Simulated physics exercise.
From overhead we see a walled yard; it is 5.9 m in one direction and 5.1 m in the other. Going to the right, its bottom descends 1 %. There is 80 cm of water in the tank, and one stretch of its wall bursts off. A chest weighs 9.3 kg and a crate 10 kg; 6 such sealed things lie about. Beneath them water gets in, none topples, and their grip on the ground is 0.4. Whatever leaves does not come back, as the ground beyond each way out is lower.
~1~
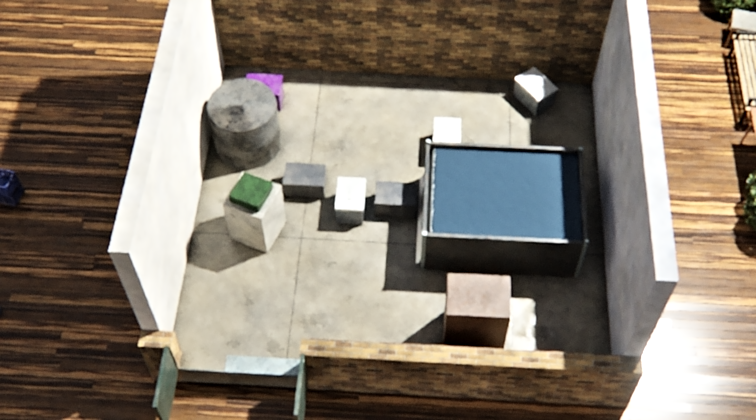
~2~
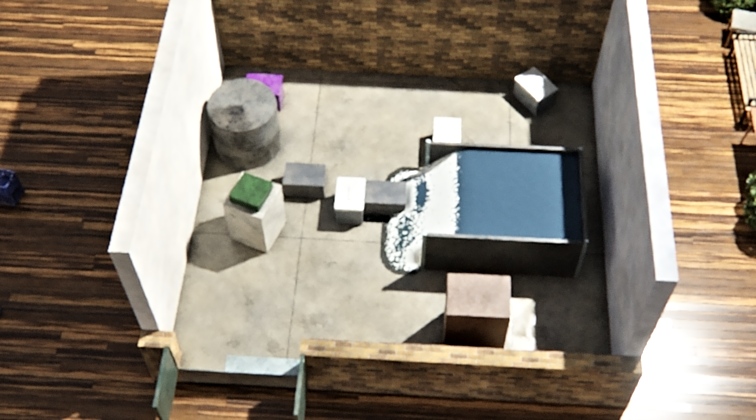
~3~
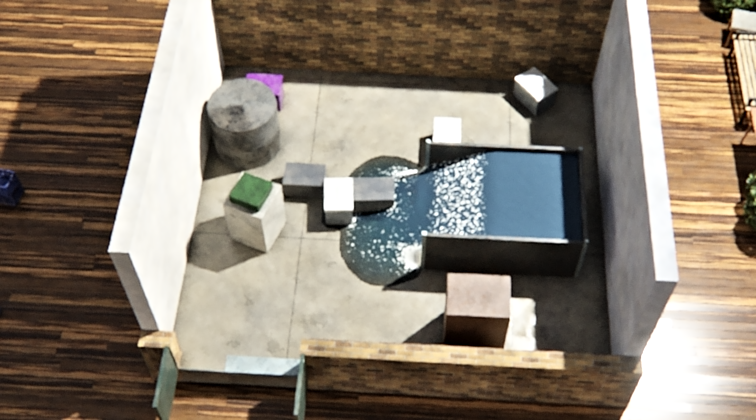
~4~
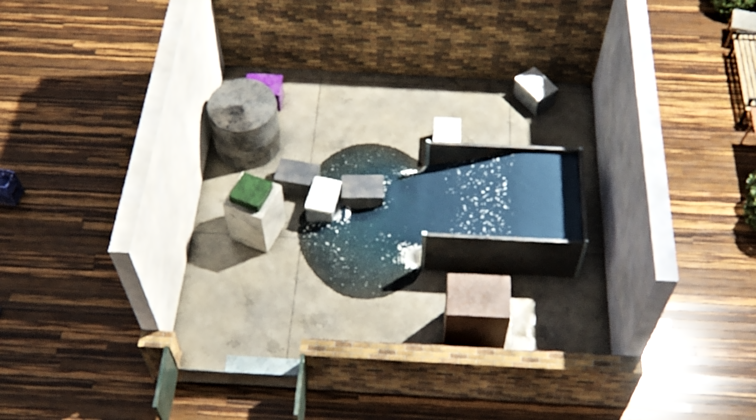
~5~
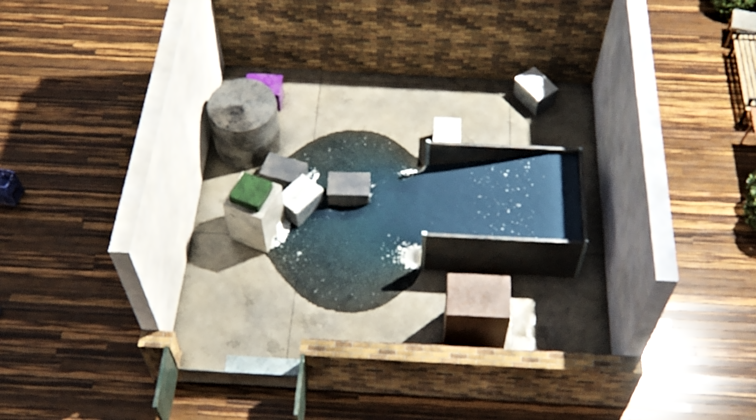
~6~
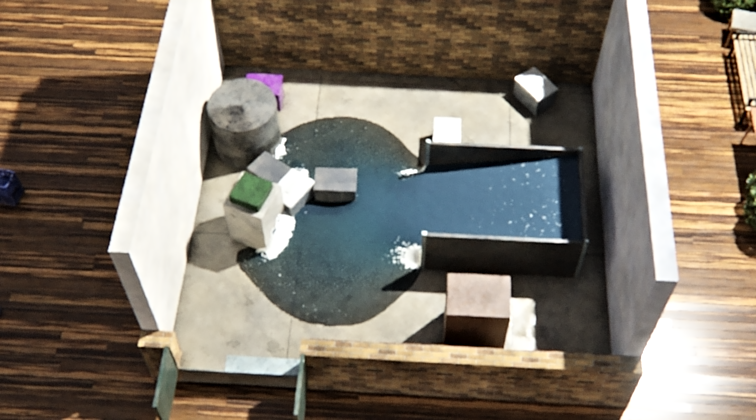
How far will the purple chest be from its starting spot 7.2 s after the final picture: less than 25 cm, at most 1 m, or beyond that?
Beyond 1 m.
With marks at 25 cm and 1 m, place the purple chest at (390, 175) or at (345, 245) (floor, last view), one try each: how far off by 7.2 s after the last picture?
Swept far; swept far.
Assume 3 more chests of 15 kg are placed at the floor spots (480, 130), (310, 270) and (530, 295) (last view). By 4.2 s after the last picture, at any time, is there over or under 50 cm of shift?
Lab note - in order: Below threshold / above threshold / below threshold.
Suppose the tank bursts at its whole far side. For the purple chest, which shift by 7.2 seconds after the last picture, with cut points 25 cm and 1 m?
Well, the purple chest is flushed away.
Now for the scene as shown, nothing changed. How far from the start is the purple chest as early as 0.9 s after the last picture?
Roughly 50 cm.
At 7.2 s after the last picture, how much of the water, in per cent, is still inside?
I'd say some 60 percent hasn't gone yet.
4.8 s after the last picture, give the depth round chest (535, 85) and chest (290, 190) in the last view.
Some 9 cm at the first, some 7 cm at the second.
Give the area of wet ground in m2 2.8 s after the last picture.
Some 20 m2 of it.
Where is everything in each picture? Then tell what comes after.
The first picture shows the purple chest at (263, 84), on the bottom; 3.2 m2 under water; 0 of 6 have shifted.
The second picture shows the purple chest at (263, 84), on the bottom; water covers 4.1 m2; 1 of 6 have shifted.
The third picture shows the purple chest at (263, 84) rests on the ground; 5.4 m2 under water; 2 of 6 have shifted.
The fourth picture shows the purple chest at (263, 84) rests on the ground; water covers 6.8 m2; 3 of 6 have shifted.
The fifth picture shows the purple chest at (263, 84) rests on the ground; water covers 8.5 m2; 3 of 6 have shifted.
The sixth picture shows the purple chest at (263, 84) rests on the ground; water covers 10.1 m2; 3 of 6 have shifted.
Then, 0.9 s after the last picture the purple chest is near (246, 65), 0.5 m from its start, aground; 0 of 6 are out; 3 afloat.
Then, 2.8 s after the last picture the purple chest is near (303, 80), 0.6 m from its start, afloat; 0 of 6 are out; 4 afloat.
Then, 4.8 s after the last picture the purple chest is near (396, 68), 2.1 m from its start, afloat; 1 of 6 are out; 4 afloat.
Then, 7.2 s after the last picture the purple chest is near (550, 98), 4.4 m from its start, afloat; 2 of 6 are out; 4 afloat.
